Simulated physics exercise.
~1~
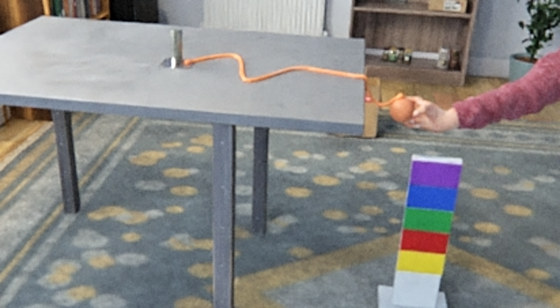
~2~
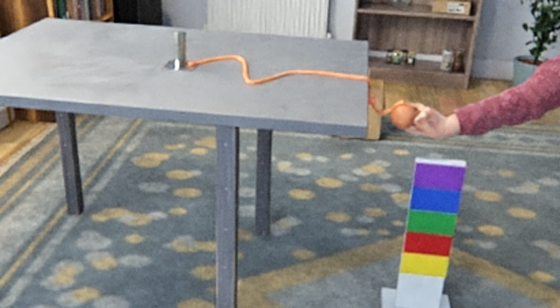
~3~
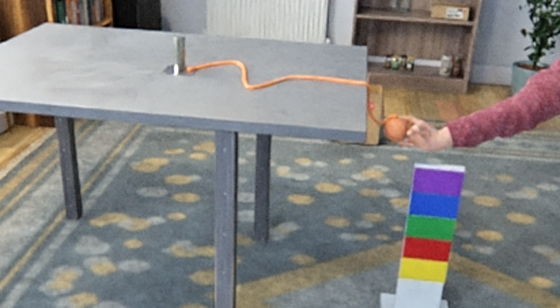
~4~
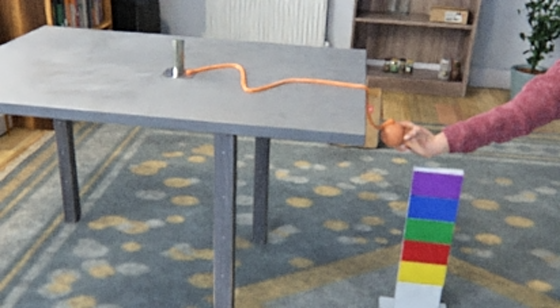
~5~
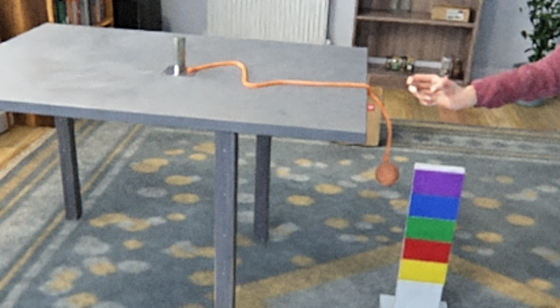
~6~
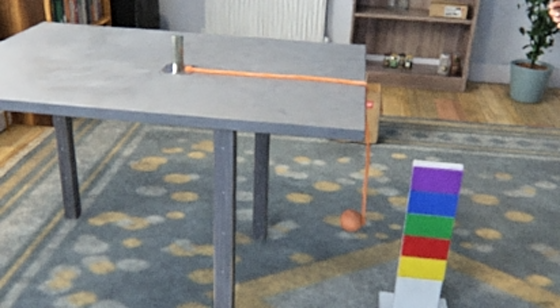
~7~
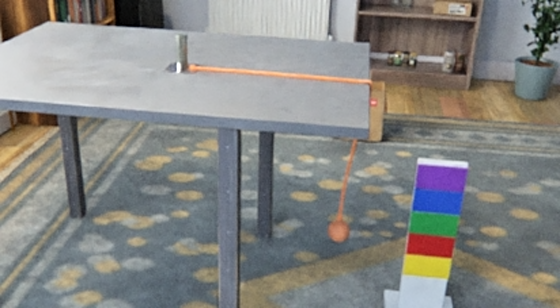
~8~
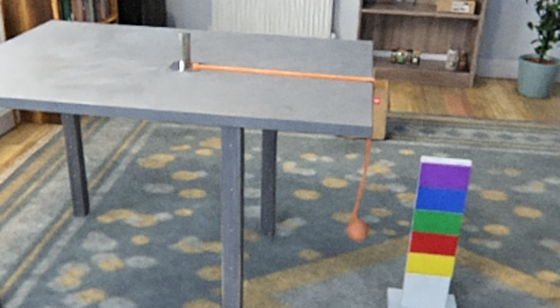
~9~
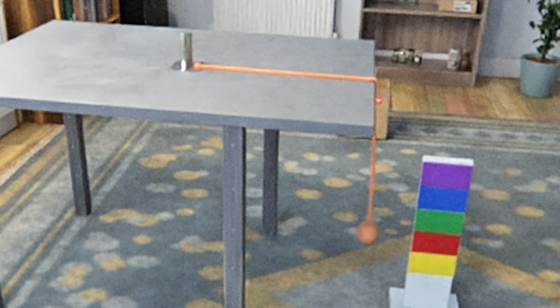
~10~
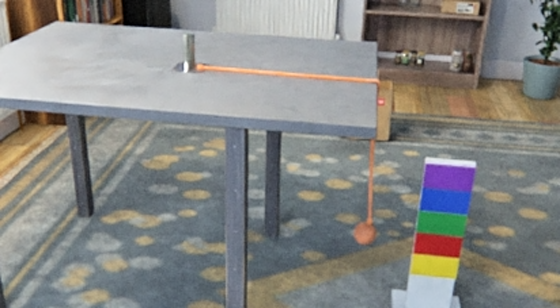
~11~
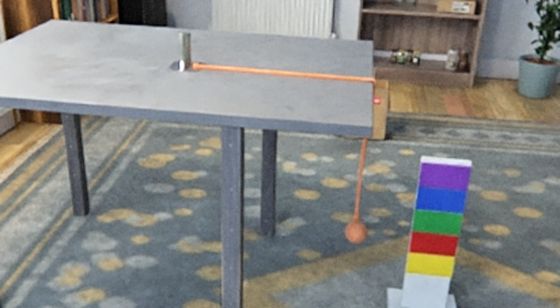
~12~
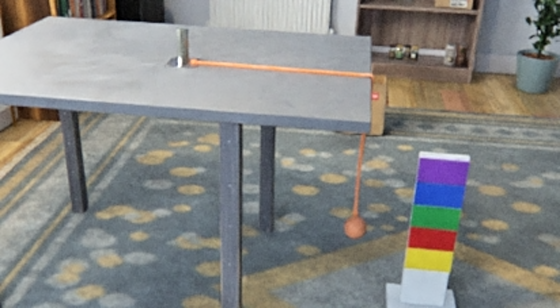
Orange on a lead tied to a tabletop post dropping from a hand, swinging below the edge and hanging level with the red band.
